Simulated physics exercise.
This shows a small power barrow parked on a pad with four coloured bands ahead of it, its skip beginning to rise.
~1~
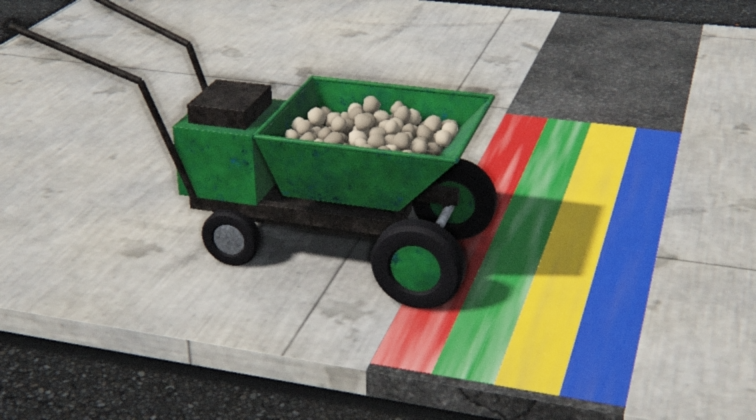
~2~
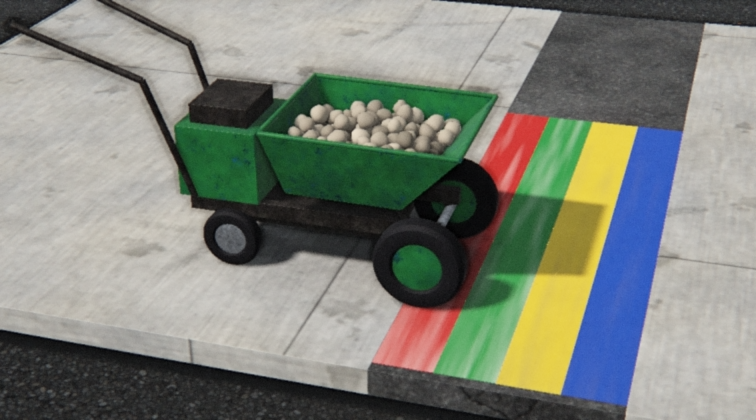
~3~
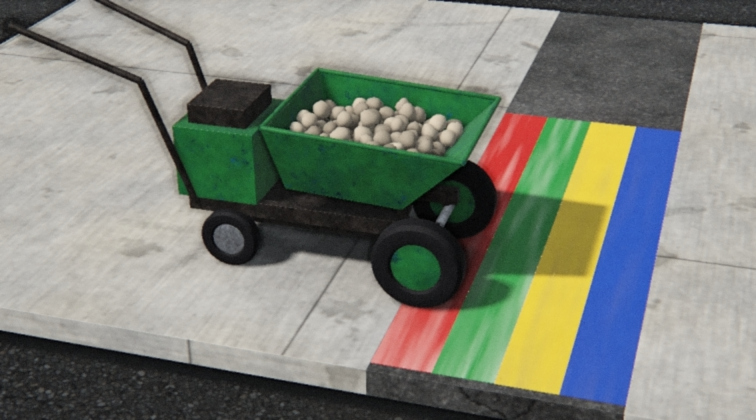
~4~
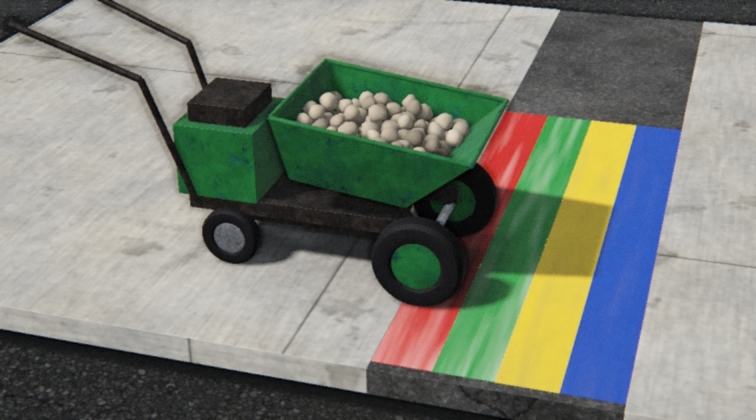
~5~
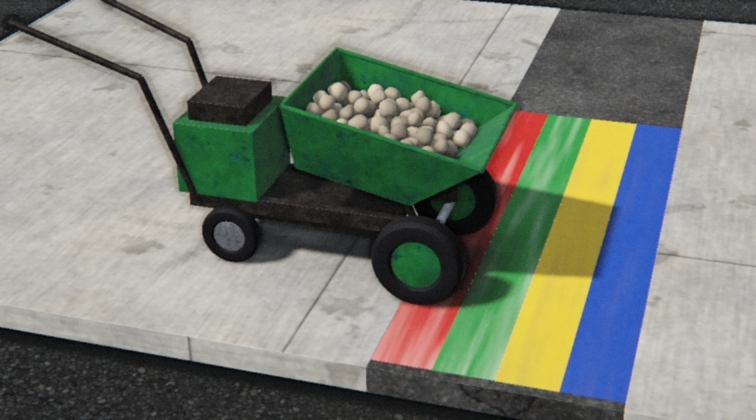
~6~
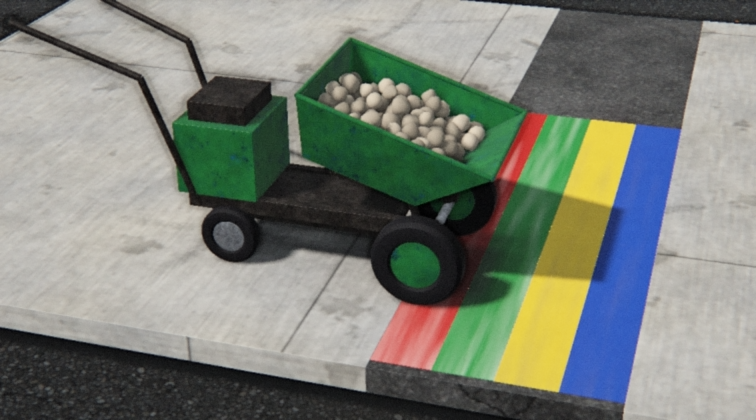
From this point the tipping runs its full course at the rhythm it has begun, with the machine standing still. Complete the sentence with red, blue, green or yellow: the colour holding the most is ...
The colour holding the most is blue.
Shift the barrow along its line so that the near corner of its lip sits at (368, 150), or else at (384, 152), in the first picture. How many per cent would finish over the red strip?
Trial 1 around 0 %, trial 2 around 0 %.
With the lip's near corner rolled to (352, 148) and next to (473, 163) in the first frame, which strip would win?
I would say green the first time, then the blue strip the next.
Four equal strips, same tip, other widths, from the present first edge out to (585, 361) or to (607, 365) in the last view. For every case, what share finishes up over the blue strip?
Respectively 30 and 40 percent.
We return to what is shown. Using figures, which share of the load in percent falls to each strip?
Split by strip in per cent: Red 0; green 0; yellow 20; blue 40.
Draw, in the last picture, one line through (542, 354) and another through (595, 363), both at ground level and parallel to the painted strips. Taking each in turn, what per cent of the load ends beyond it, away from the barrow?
Around 80 per cent for the first, and 50 per cent for the second.
Soon, skip tipped steeply; all in the skip.
A while on, skip tipped right over; about two thirds in the skip; a small part over the yellow strip; about a quarter over the blue strip; a stray few off the paint.
Towards the end, skip tipped right over; a small part in the skip; about a quarter over the yellow strip; about a third over the blue strip; about a quarter off the paint.
Finally, skip tipped right over; a small part in the skip; none over the red strip; none over the green strip; about a quarter over the yellow strip; about a third over the blue strip; about a third off the paint.
